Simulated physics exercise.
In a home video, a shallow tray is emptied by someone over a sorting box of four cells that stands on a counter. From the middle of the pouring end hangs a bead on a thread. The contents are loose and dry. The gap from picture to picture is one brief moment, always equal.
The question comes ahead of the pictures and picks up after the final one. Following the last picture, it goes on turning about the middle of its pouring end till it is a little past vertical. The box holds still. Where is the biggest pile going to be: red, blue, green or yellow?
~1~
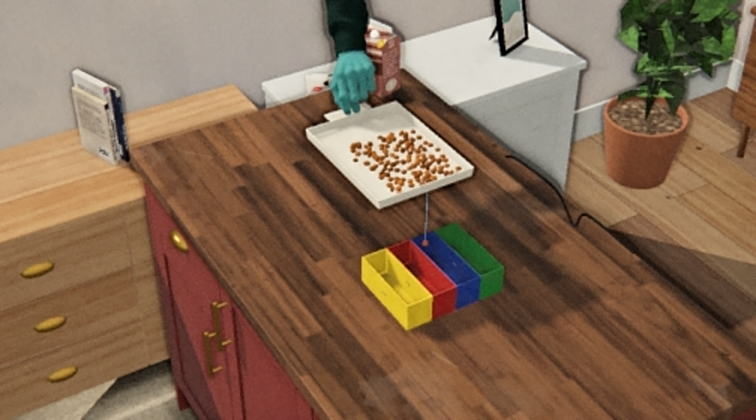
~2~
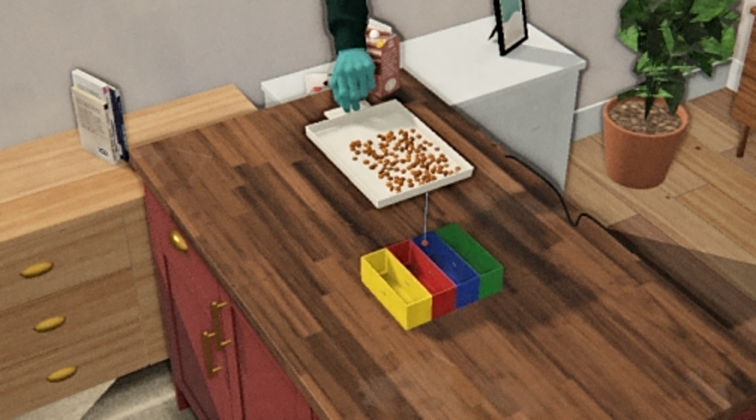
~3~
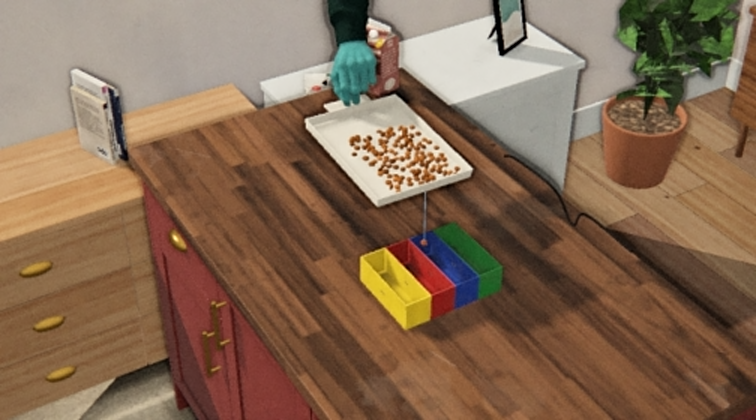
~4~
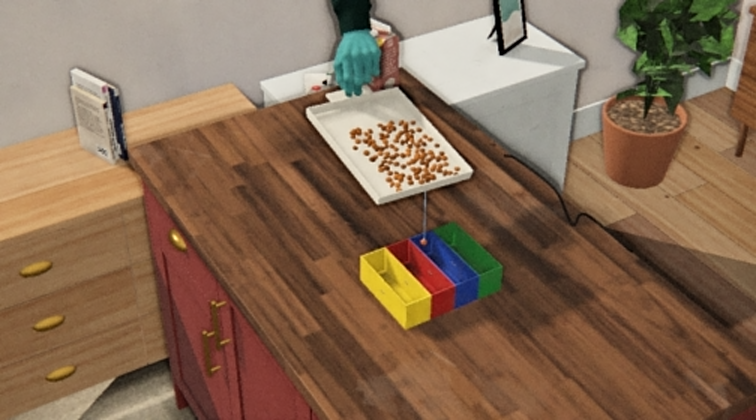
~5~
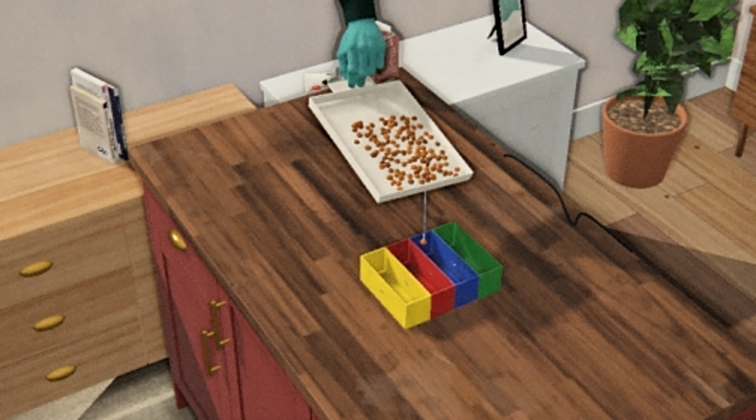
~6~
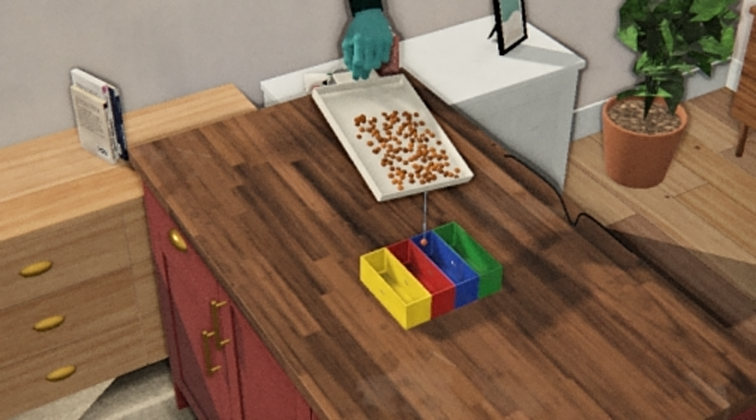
In green.
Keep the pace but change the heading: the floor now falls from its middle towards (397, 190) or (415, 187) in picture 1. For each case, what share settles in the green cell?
Well, 0 percent for one and then 20 percent for the other.
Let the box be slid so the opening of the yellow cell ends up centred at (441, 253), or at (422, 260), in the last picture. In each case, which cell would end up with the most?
The red one, then the cell in blue.
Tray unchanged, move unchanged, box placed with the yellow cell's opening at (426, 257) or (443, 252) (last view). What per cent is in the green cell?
First try: Roughly 10 per cent; second try: Roughly 0 per cent.
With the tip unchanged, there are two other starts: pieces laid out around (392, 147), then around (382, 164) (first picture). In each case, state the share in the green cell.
That would be 70 per cent, and then 60 per cent.
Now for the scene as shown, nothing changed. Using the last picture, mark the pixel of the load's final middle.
I'd mark it at roughly (464, 262).
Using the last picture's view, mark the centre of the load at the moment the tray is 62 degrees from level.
Centre estimate: (439, 161).
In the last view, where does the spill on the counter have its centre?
Estimated middle: Around (508, 242).
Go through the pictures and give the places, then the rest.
Corners of the pouring end at (379, 200) and (472, 167), level; middle of the load at (409, 161), bits of cat kibble; bead on its thread at (425, 243); yellow cell at (419, 311); red cell at (444, 301); blue cell at (468, 291); green cell at (491, 281), in the first picture.
Corners of the pouring end at (379, 200) and (471, 168), level; middle of the load at (408, 160), in the second picture.
Corners of the pouring end at (378, 198) and (471, 169), tipped barely, lowest at the right corner; middle of the load at (408, 158), in the third picture.
Corners of the pouring end at (379, 197) and (471, 170), tipped a little, lowest at the right corner; middle of the load at (408, 155), in the fourth picture.
Corners of the pouring end at (381, 195) and (471, 172), tipped clearly, lowest at the right corner; middle of the load at (409, 152), in the fifth picture.
Corners of the pouring end at (382, 194) and (472, 175), tipped clearly, lowest at the right corner; middle of the load at (405, 150); yellow cell at (418, 310); red cell at (443, 300); blue cell at (467, 290); green cell at (490, 281), in the sixth picture.
Soon, tray tipped steeply; all on the tray.
A while on, tray tipped right over; about half on the tray; about a quarter in the green cell; a stray few in the blue cell; about a quarter falling or outside the box.
Towards the end, tray tipped past a quarter turn; most in the green cell; a small part in the blue cell; about a quarter falling or outside the box.
Finally, tray tipped past a quarter turn; most in the green cell; a small part in the blue cell; none in the yellow cell; none in the red cell; about a quarter outside the box.
